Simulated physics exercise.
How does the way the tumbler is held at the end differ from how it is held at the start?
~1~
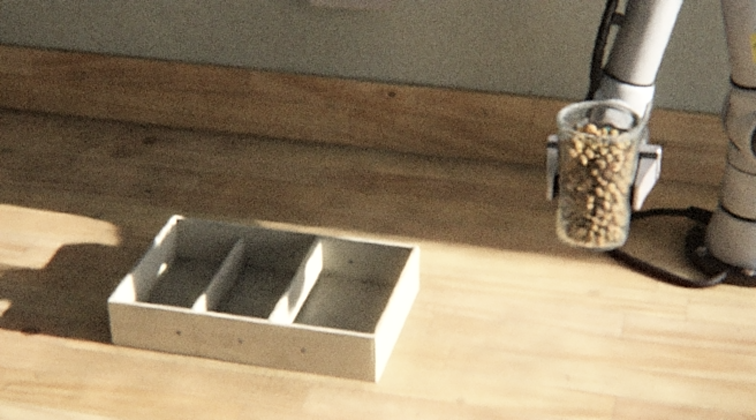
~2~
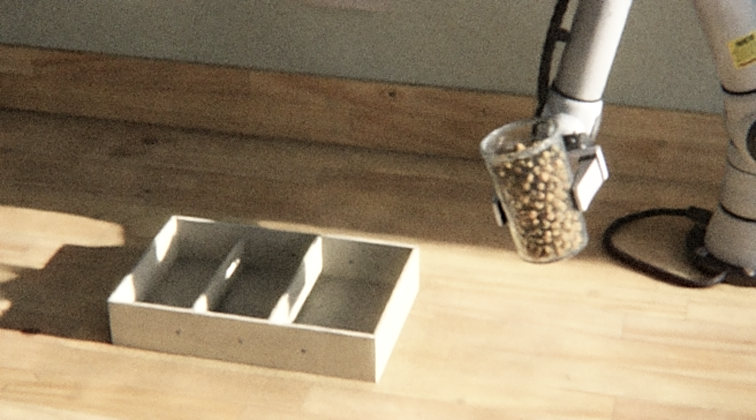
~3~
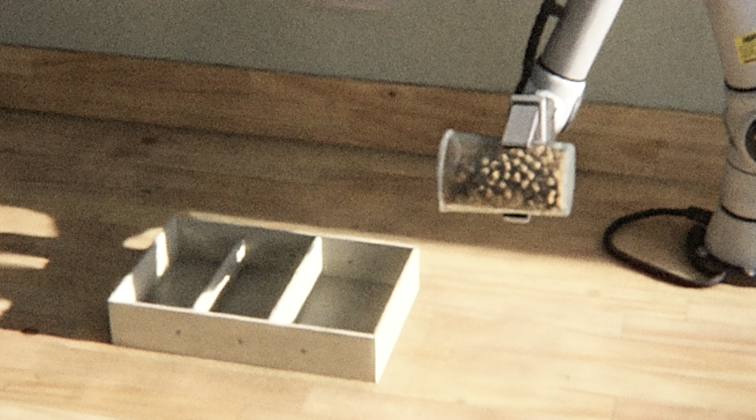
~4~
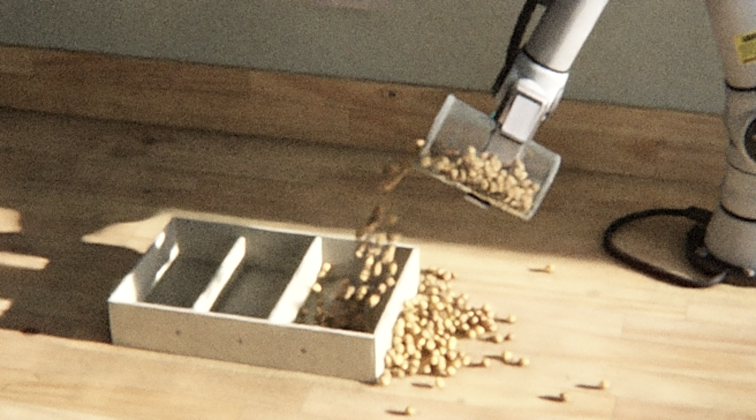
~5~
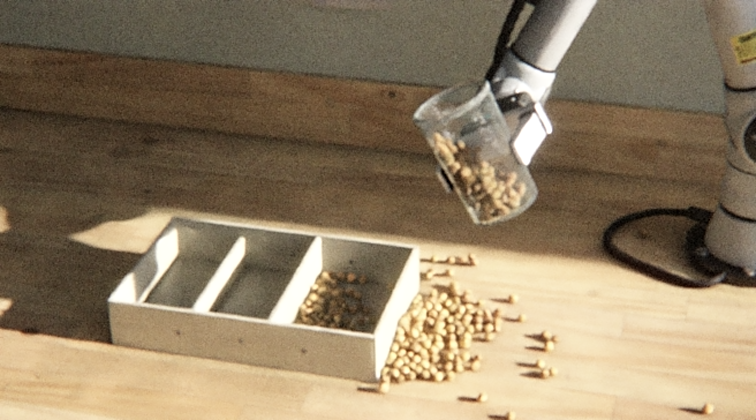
At the start the tumbler is held upright, while at the end it is leaning to the left in the robot's grip.
